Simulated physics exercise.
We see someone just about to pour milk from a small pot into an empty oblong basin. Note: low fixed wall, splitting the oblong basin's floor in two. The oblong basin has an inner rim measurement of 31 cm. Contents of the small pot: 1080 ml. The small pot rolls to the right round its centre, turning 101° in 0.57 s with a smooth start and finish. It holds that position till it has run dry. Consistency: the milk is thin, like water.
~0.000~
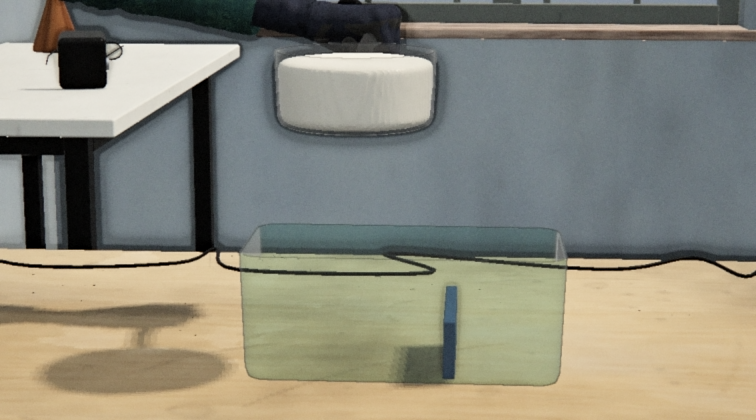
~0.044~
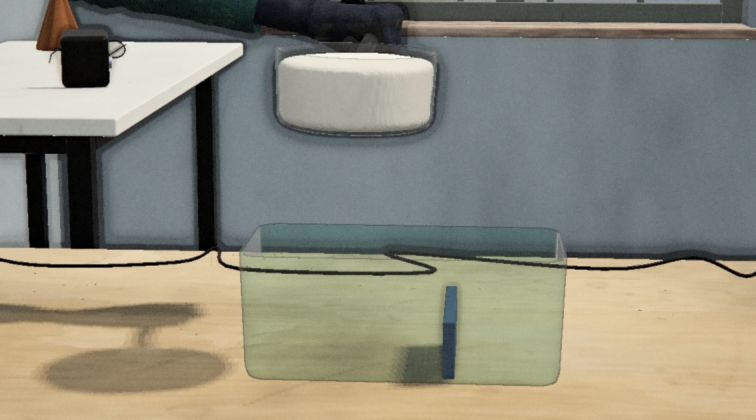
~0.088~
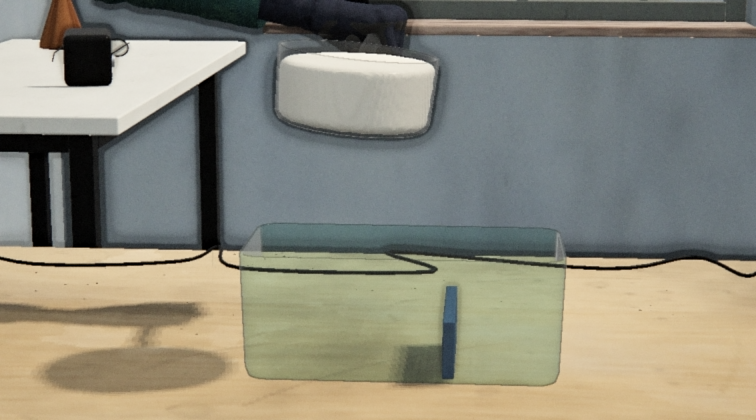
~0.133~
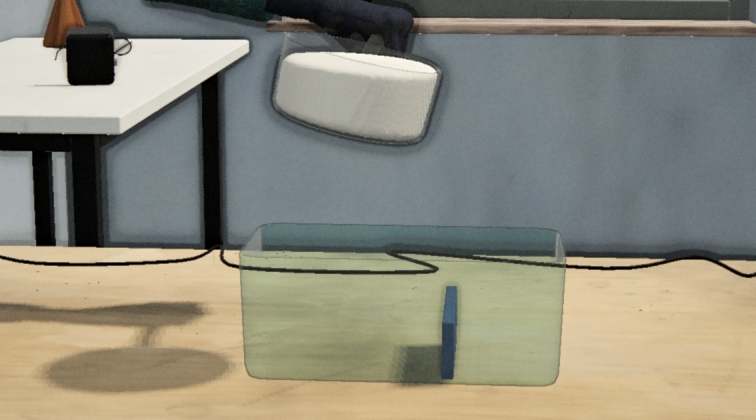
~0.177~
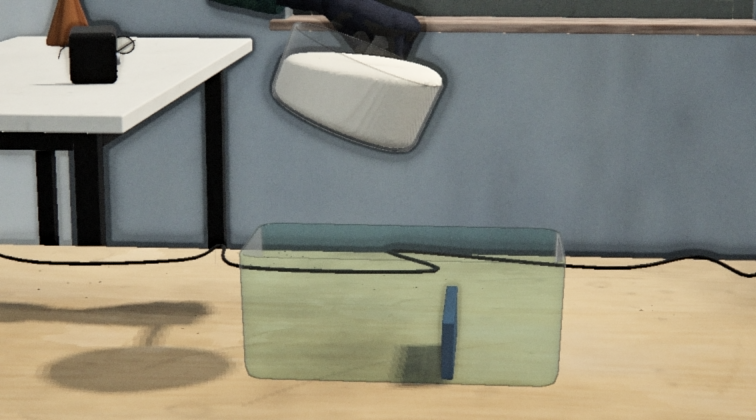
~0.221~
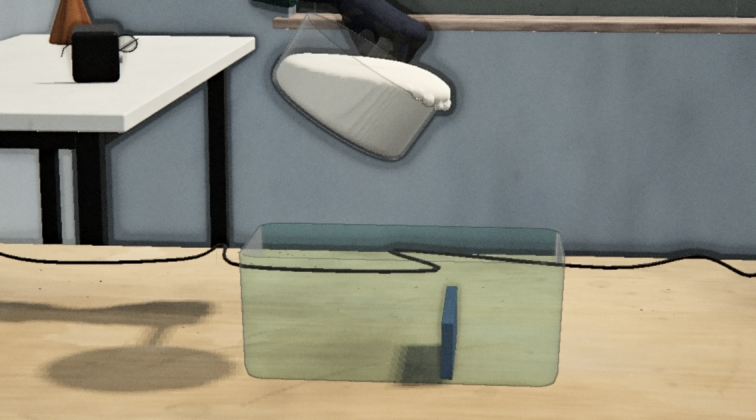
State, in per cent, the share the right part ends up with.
The right part ends up with roughly 66 %.
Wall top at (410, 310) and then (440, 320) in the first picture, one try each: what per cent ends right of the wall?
Around 75 and 65 percent, in that order.
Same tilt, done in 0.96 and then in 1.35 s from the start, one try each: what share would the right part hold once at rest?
Some 70 and 75 per cent, in that order.
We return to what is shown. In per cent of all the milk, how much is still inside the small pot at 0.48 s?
Near 22 in a hundred.
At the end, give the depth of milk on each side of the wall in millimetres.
The left ends up at roughly 10 mm, with the right at roughly 50 mm.
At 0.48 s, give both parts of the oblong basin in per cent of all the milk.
Lab note: Left near 0 %, right near 28.
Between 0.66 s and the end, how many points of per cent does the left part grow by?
Around 16 per cent.
After 0.48 s the tilt is 94° and 23 per cent is still to pour, 0 is left of the wall and 28 right of it.
After 0.66 s the tilt is 101° and 5 per cent is still to pour, 13 is left of the wall and 62 right of it.
After 0.86 s the tilt is 101° and 1 per cent is still to pour, 22 is left of the wall and 68 right of it.
After 1.07 s the tilt is 101° and 0 per cent is still to pour, 28 is left of the wall and 66 right of it.
In the end 29 per cent lies left of the wall, 66 right of it and 5 outside.
